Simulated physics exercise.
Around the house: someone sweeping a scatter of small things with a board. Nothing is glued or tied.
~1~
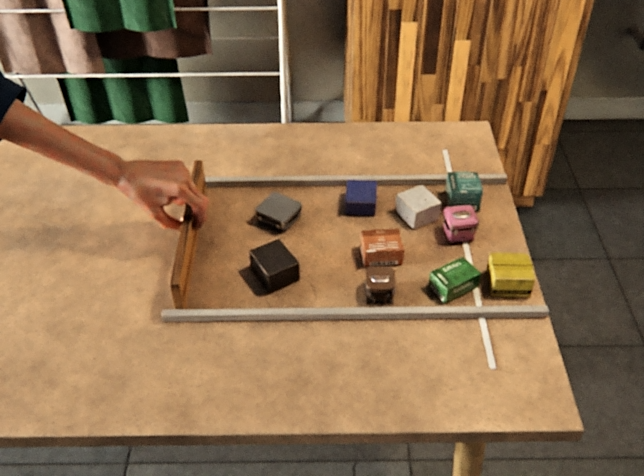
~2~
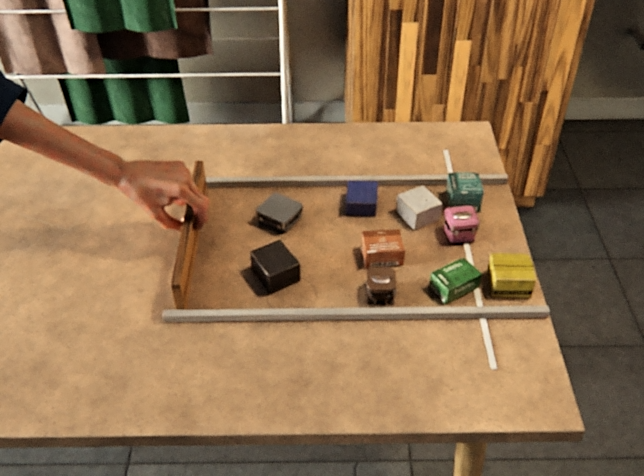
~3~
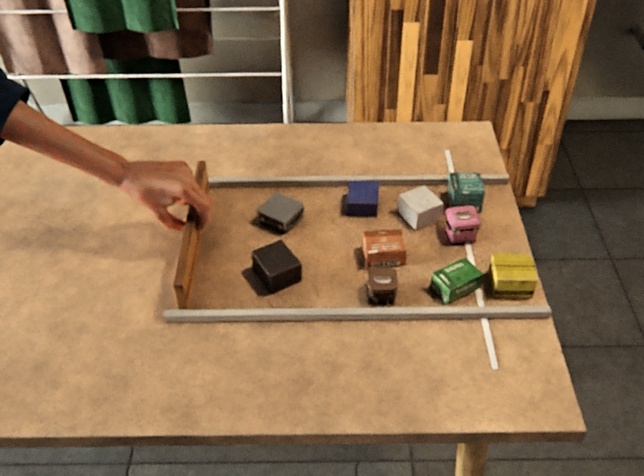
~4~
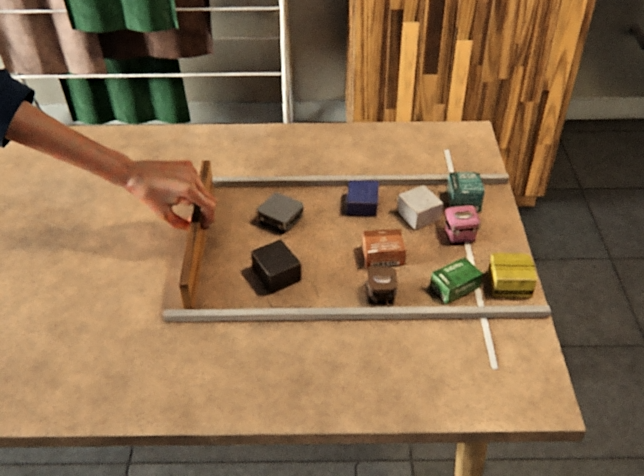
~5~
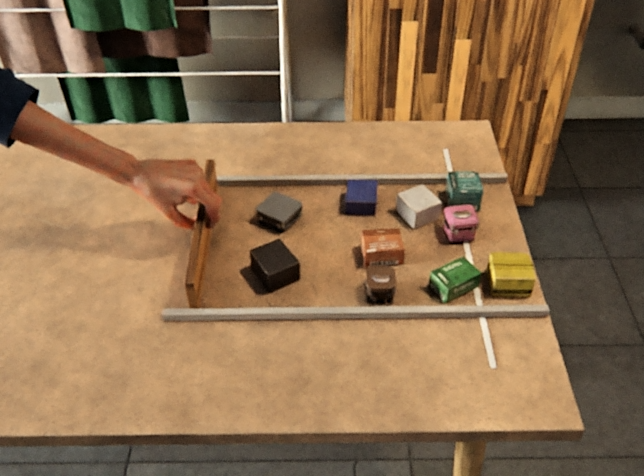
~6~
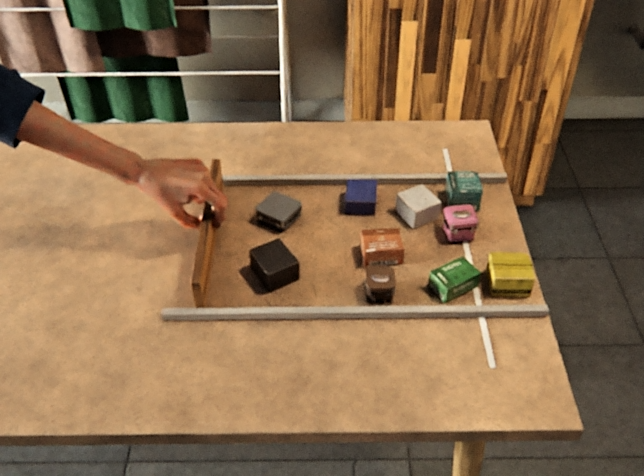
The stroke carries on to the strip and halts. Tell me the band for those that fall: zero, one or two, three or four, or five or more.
The number that fall off is three or four.
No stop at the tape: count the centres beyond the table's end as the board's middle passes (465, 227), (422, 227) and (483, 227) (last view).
The counts: 4, 2 and 7.
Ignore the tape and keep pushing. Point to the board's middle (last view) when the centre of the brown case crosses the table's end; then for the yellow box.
For the brown case at (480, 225), for the yellow box at (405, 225).
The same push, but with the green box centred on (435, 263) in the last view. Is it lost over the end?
From there it holds on.
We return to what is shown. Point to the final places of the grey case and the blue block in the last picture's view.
Near (476, 203) and (507, 193).
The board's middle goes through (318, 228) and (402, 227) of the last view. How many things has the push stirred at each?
By then 3, and 9.
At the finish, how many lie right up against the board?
The number is 3.
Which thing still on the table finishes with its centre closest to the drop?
Foremost is the blue block.
Soon after, none off yet; yellow box at rest near (510, 274); turquoise box at rest near (464, 191); pink case at rest near (460, 224).
After that, none off yet; yellow box at rest near (510, 274); turquoise box moving near (469, 190); pink case at rest near (461, 225).
And then, one off so far; yellow box on its side near (560, 325); turquoise box tilting well over near (529, 197); pink case displaced a little near (473, 225).
In the end, the number that fall off is three or four; gone, white block, green box, turquoise box and yellow box.
